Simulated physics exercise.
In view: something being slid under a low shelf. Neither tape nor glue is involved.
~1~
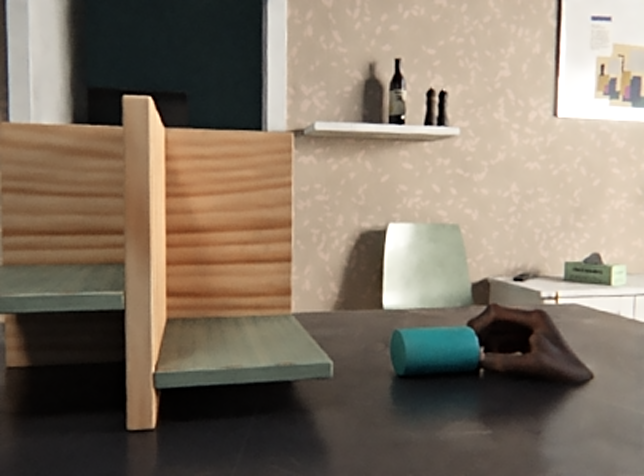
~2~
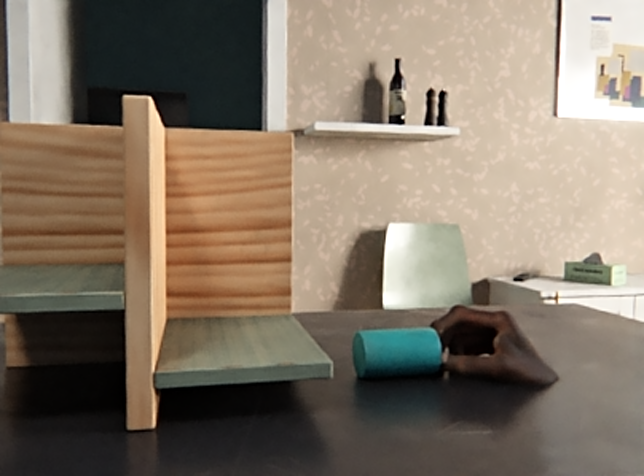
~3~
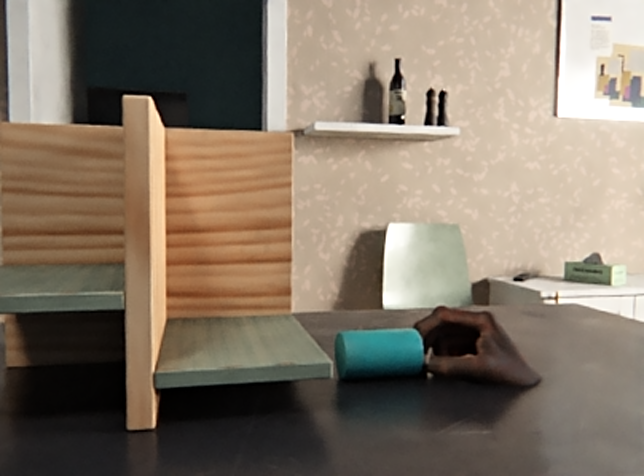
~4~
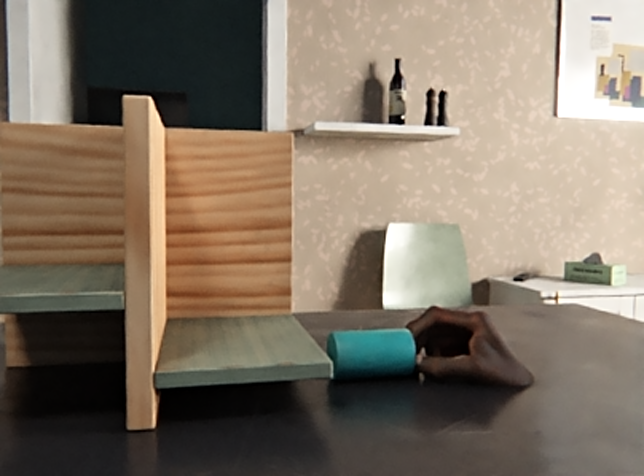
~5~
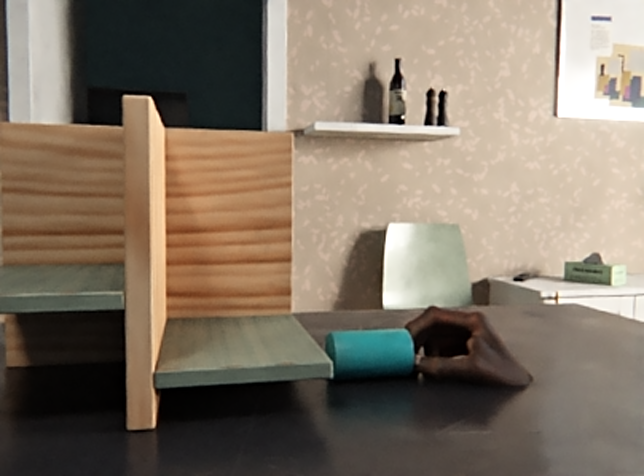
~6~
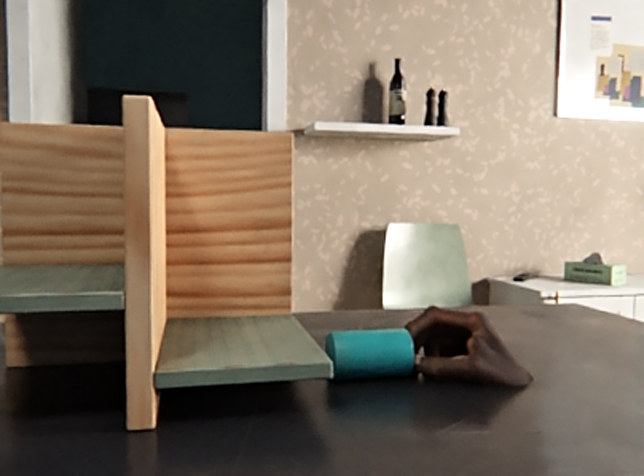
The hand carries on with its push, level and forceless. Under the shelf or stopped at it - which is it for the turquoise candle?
It lacks clearance.
Then, 0.22 s later than the last frame, turquoise candle sliding up to the opening near (357, 355).
When it is over, the turquoise candle stops at the shelf, near (348, 355).
